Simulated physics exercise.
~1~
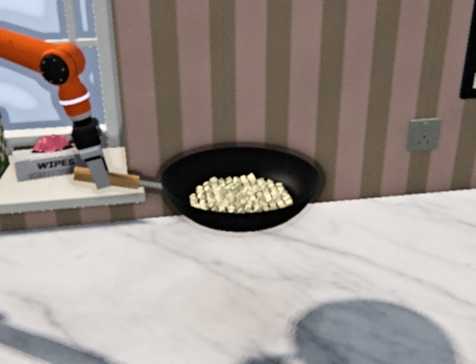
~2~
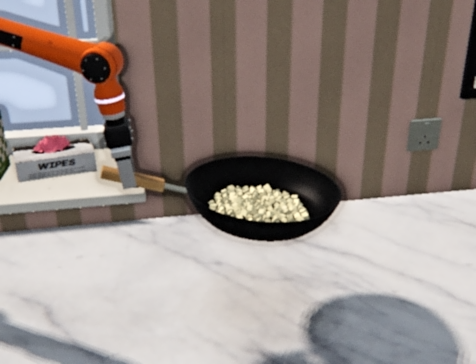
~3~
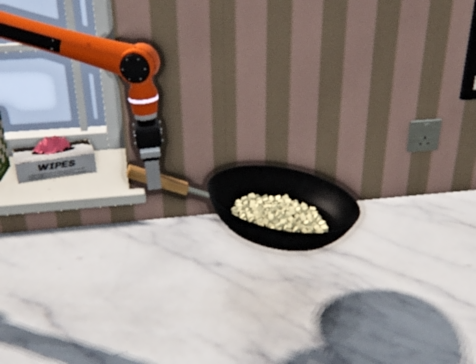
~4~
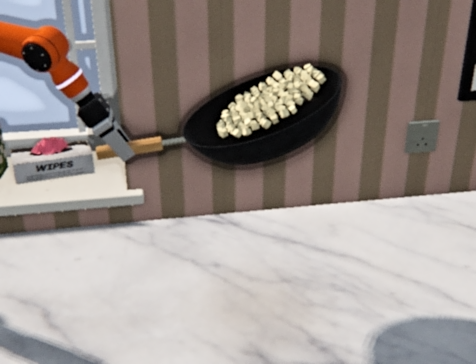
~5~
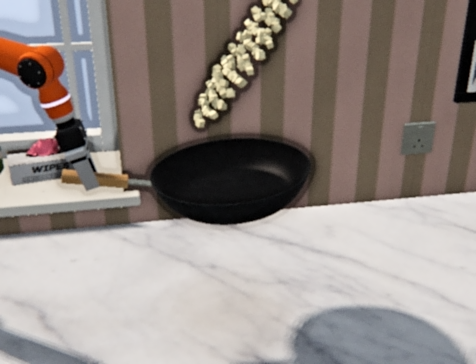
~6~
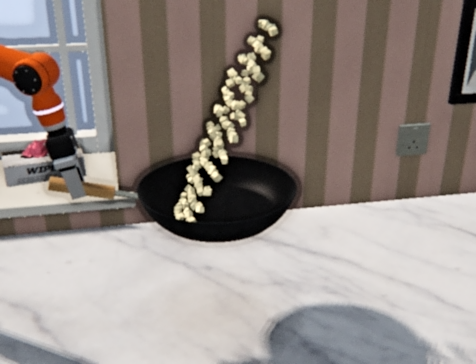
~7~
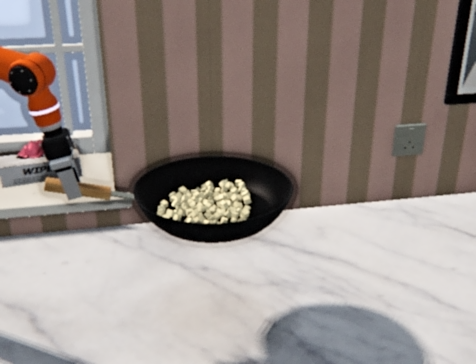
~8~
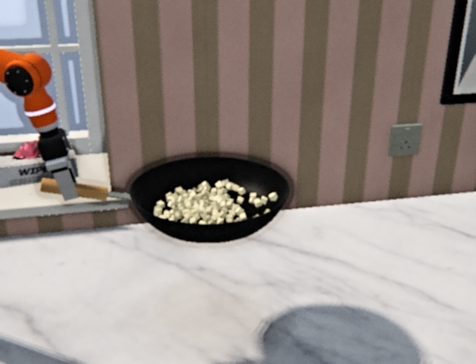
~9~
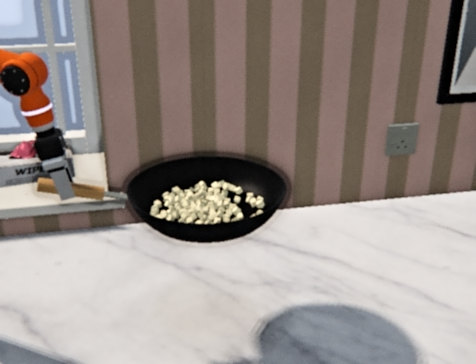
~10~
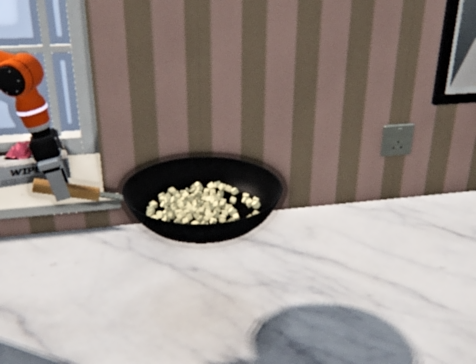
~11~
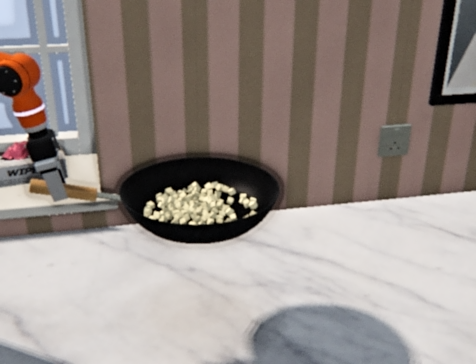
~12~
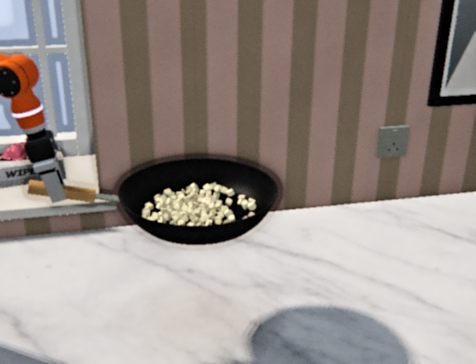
Orange robot arm drawing a black frying pan right, flicking it up and tossing pale diced pieces, which land back inside it.
